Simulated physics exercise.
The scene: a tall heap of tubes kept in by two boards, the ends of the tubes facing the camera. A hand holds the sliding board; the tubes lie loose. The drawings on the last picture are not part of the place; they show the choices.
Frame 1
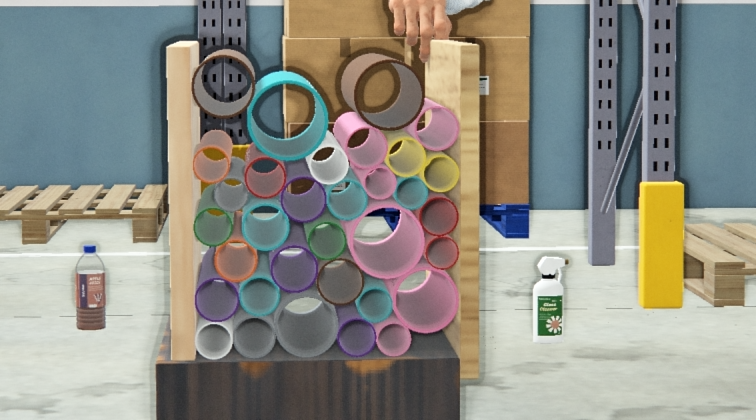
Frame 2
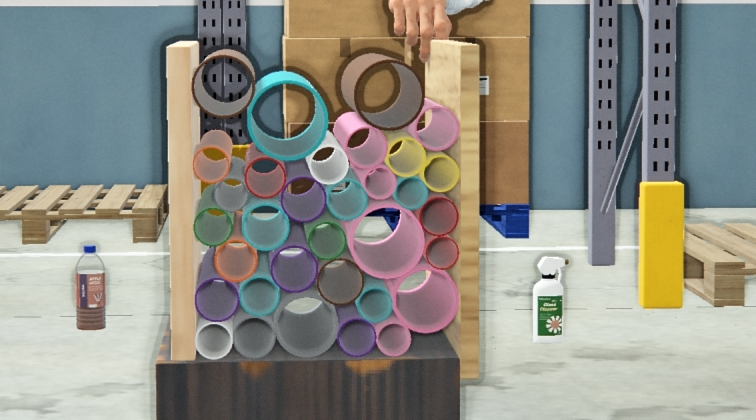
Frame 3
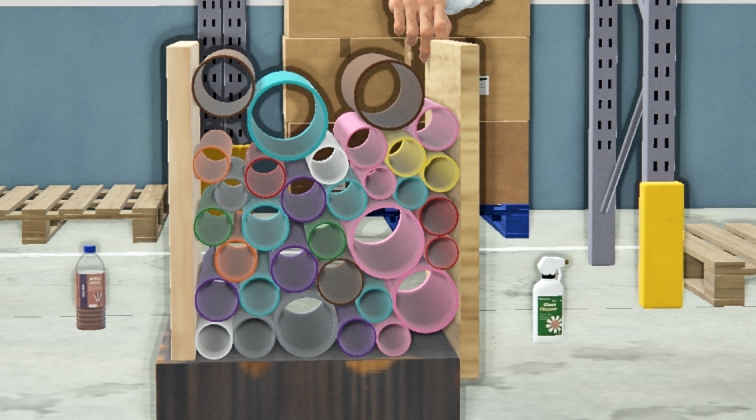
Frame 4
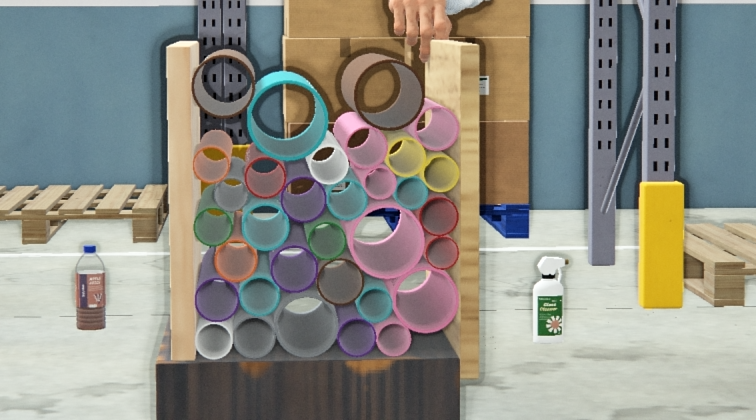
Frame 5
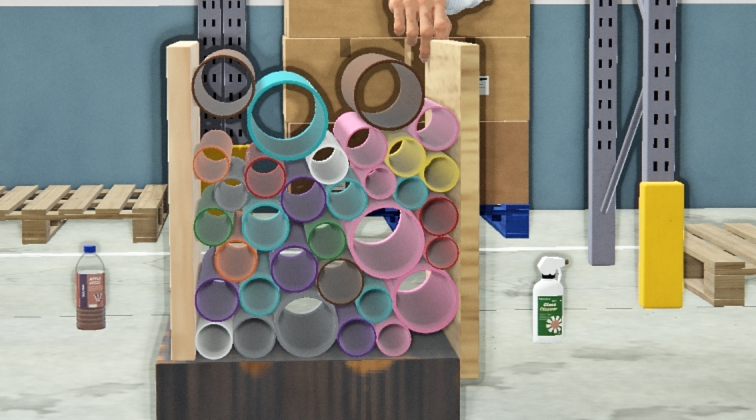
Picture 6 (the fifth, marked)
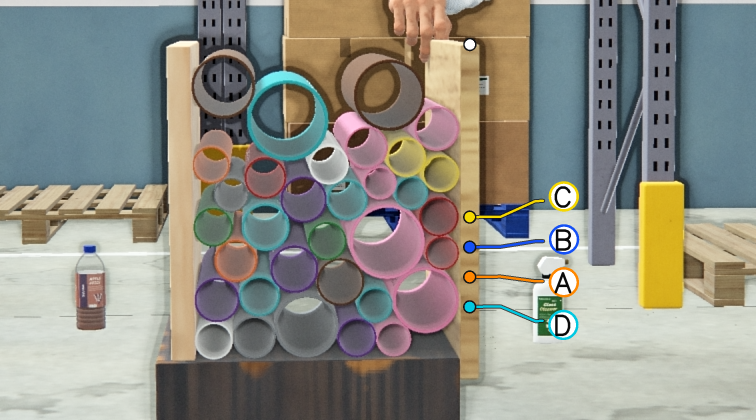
A hand resting at the top of the right wooden board, staying still beside a tall heap of motionless, colourful tubes.
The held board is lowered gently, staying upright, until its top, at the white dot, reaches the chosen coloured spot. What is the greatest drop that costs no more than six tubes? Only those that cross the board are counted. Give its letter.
It can be let down to C.
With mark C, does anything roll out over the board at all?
At C: Yes.
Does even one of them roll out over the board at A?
At A: Yes.
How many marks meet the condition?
One of them.
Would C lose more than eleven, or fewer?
Fewer than eleven.
On the marked copy, A at (470, 277); B at (470, 247); C at (470, 217); D at (470, 307); the white dot at (470, 45).
Following C. Soon after the start, top of the board (460, 121).
Later, top of the board (459, 208).
In the end, top of the board (459, 216), four out over the board.
As for the rest, A more than six out over the board; B more than six out over the board; D more than six out over the board.
